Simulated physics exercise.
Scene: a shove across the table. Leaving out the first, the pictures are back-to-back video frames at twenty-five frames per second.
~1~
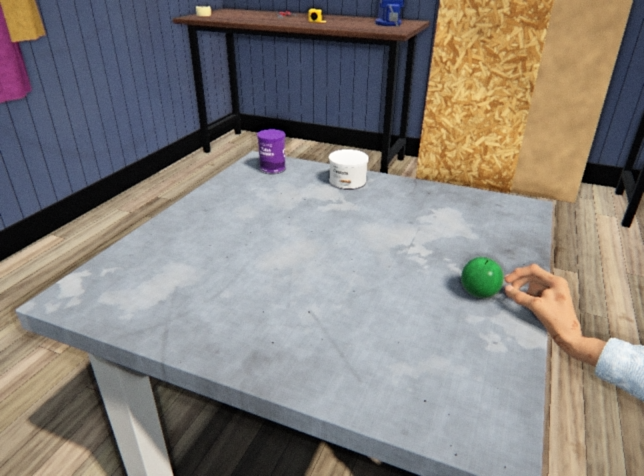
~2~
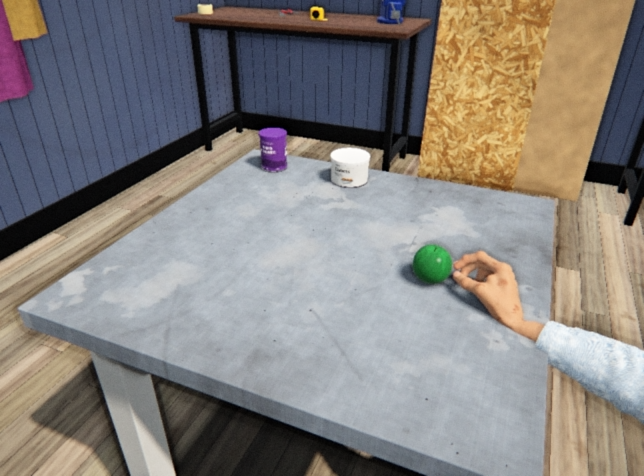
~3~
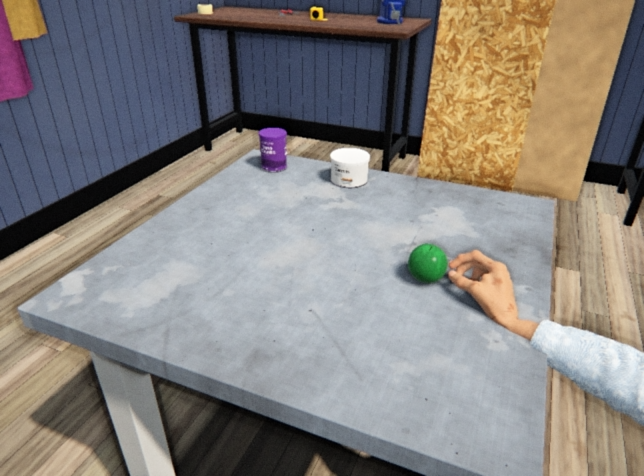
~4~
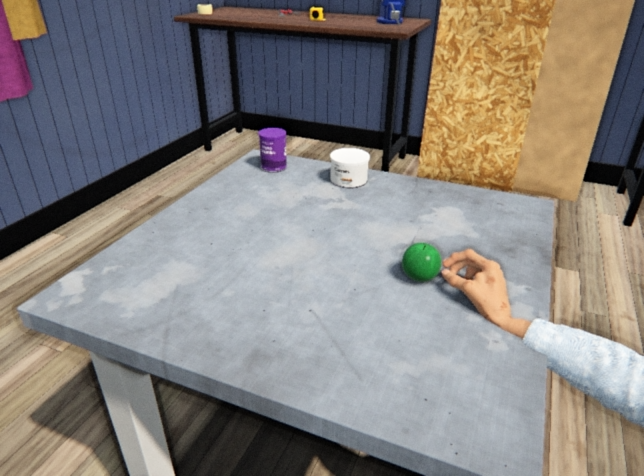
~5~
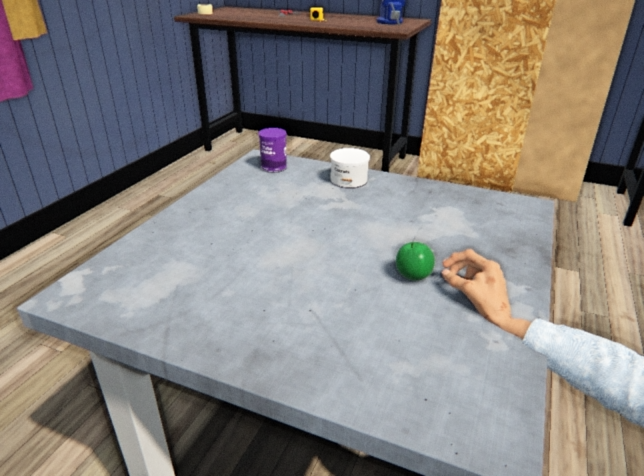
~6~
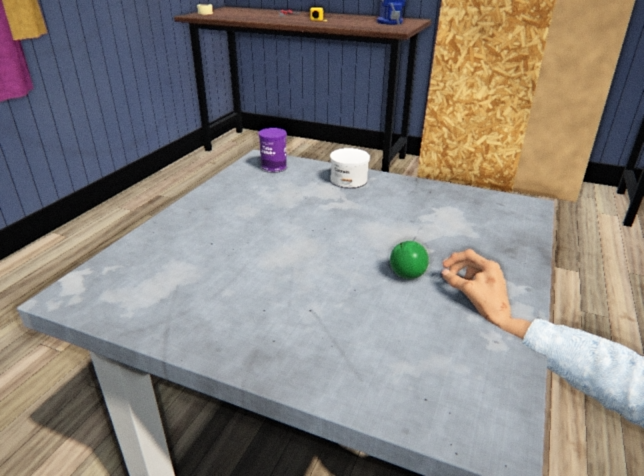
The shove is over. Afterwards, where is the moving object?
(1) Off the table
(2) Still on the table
Option 2: Still on the table.
Then, 0.10 s later than the last frame, green apple moved about its own width near (397, 257).
Then, 0.20 s later than the last frame, green apple moved about its own width near (387, 255).
Then, 0.40 s later than the last frame, green apple moved about its own width near (376, 252).
When it is over, moved from the start, green apple. End places, in pixels of the last picture, green apple near (375, 252).
